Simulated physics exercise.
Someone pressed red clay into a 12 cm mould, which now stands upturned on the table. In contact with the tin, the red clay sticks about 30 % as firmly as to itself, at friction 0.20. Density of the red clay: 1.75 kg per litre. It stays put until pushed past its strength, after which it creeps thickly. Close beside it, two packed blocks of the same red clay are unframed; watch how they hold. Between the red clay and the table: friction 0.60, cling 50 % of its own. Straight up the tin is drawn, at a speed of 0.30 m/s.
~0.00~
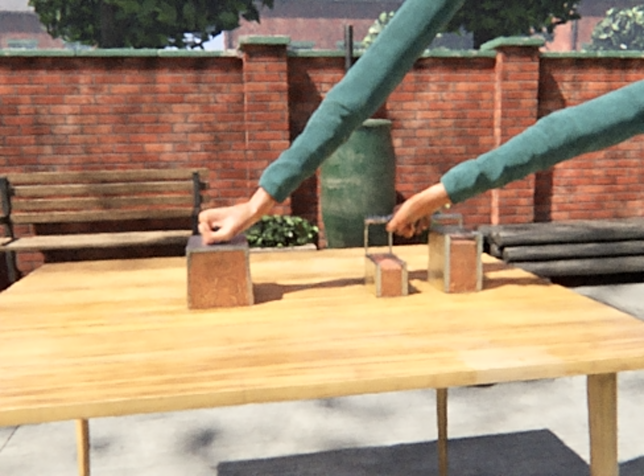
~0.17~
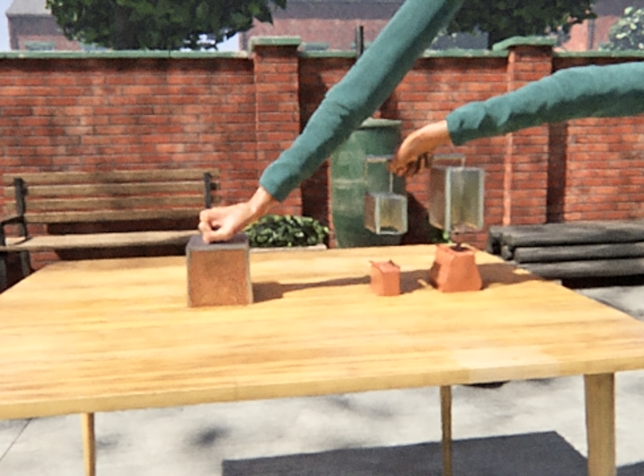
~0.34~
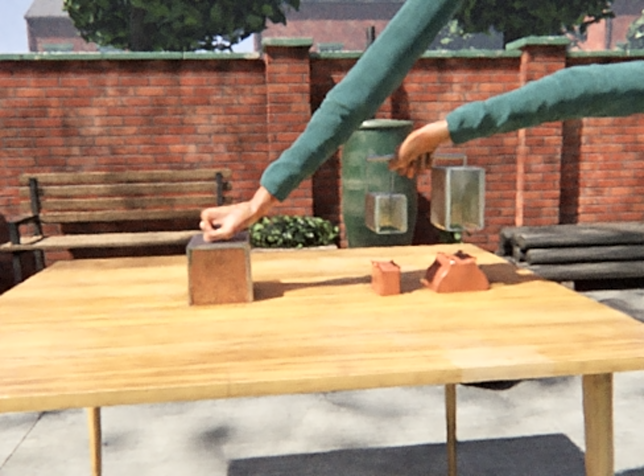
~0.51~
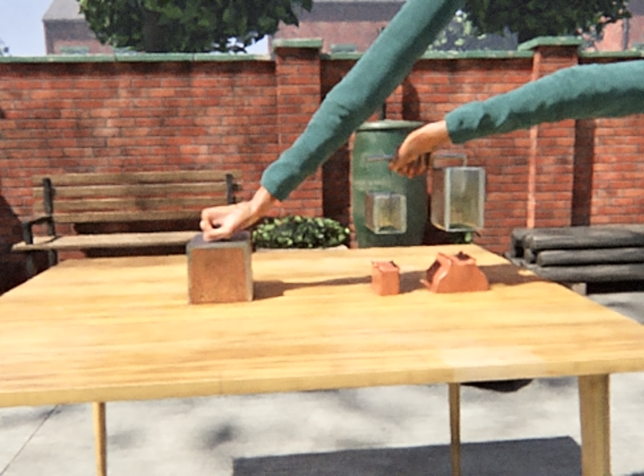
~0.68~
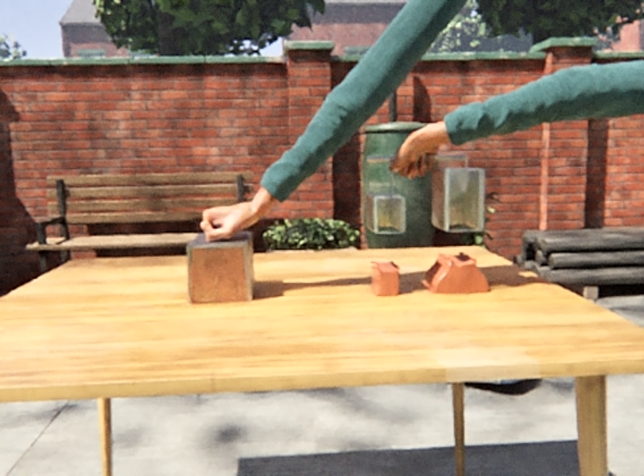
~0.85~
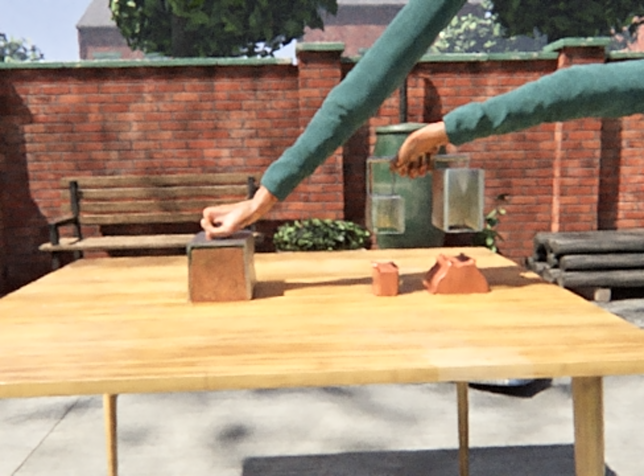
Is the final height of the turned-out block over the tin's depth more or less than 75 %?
Expected reading: Fewer than 75 in a hundred.
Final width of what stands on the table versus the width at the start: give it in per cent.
Roughly 180 per cent.
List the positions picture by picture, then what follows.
The first picture shows top corner of the tin at (190, 252), not yet moved; highest point of the red clay at (220, 252); test blocks 6.1 cm, 11 cm high (left to right).
The second picture shows top corner of the tin at (190, 251), not yet moved; highest point of the red clay at (220, 251); test blocks 6.0 cm, 8.9 cm high (left to right).
The third picture shows top corner of the tin at (191, 250), not yet moved; highest point of the red clay at (220, 250); test blocks 5.9 cm, 7.3 cm high (left to right).
The fourth picture shows top corner of the tin at (190, 249), not yet moved; highest point of the red clay at (219, 249); test blocks 5.8 cm, 7.1 cm high (left to right).
The fifth picture shows top corner of the tin at (191, 249), not yet moved; highest point of the red clay at (219, 249); test blocks 5.8 cm, 7.1 cm high (left to right).
The sixth picture shows top corner of the tin at (191, 246), moved 4 mm; highest point of the red clay at (193, 249); test blocks 5.8 cm, 7.1 cm high (left to right).
By 1.10 s, the tin is up by 7.5 cm.
By 1.40 s, the tin is up by 16 cm; what stands on the table is 71 % of the tin's depth.
By 1.69 s, the tin is up by 24 cm; what stands on the table is 68 % of the tin's depth.
By 1.99 s, the tin is up by 24 cm; what stands on the table is 67 % of the tin's depth.
By 2.10 s, at the end, the tin is up by 24 cm; what stands on the table is 67 % of the tin's depth.
